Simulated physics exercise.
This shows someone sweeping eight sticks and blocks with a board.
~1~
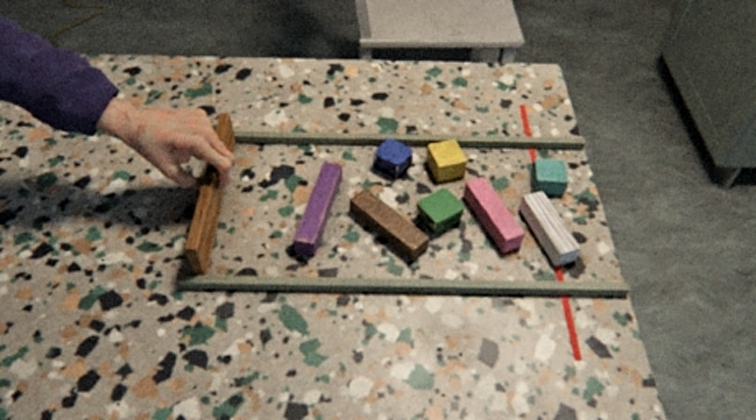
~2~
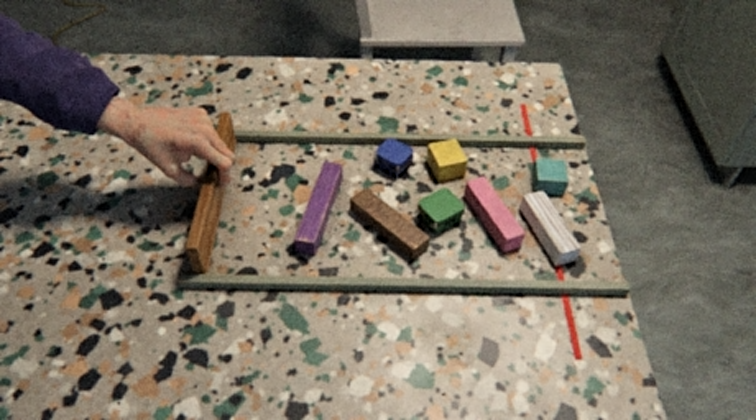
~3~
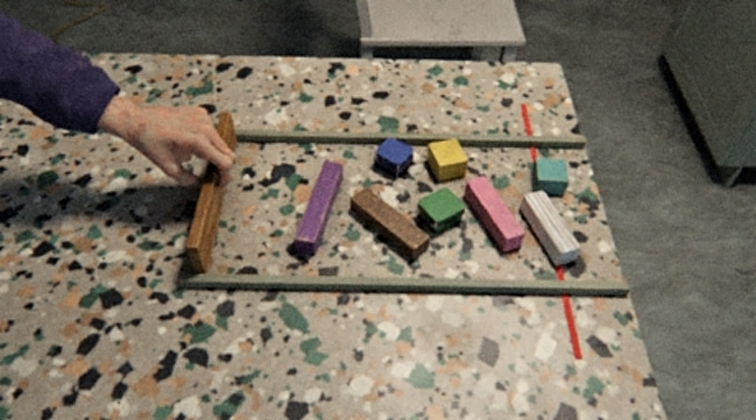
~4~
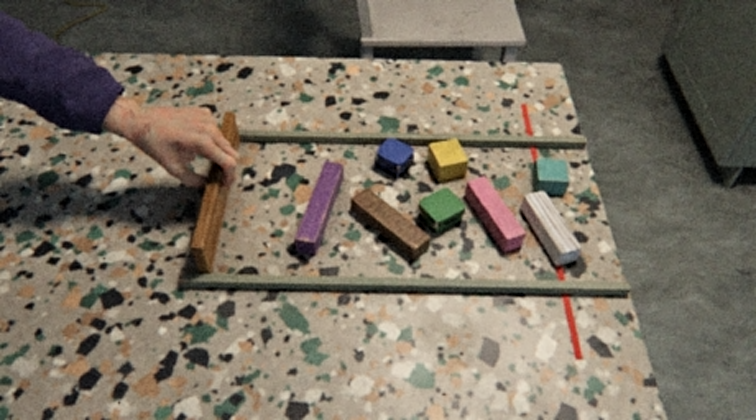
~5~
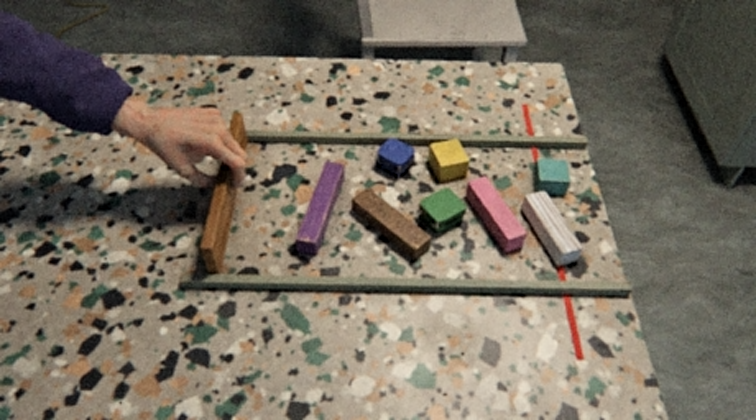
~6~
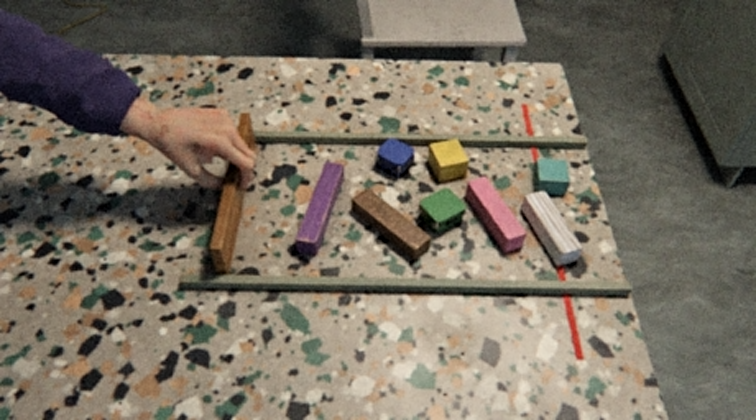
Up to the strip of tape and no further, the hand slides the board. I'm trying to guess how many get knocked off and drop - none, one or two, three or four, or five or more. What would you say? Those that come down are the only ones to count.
Three or four drop.
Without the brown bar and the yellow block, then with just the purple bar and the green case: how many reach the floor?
2, then 1.
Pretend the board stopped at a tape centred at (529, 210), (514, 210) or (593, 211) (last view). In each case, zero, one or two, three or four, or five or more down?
Counts as listed: Three to four / just one or two / more than four.
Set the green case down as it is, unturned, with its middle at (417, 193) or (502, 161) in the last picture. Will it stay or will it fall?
First place: It remains in place; second place: It comes off.
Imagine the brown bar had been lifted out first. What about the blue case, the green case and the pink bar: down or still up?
As for the blue case, it is retained; the green case is retained; the pink bar is not retained.
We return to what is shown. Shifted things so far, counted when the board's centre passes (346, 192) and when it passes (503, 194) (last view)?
2, then 8.
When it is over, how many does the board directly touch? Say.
The number is 2.
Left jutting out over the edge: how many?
In total, 2 of them.
Soon after, none off yet; turquoise block at rest near (551, 177); white stick at rest near (550, 227); pink bar at rest near (495, 213).
After that, none off yet; turquoise block moving near (558, 175); white stick displaced a little near (572, 230); pink bar displaced about its own width near (547, 216).
In the end, the number that fall off is three or four; gone, pink bar, white stick and turquoise block.
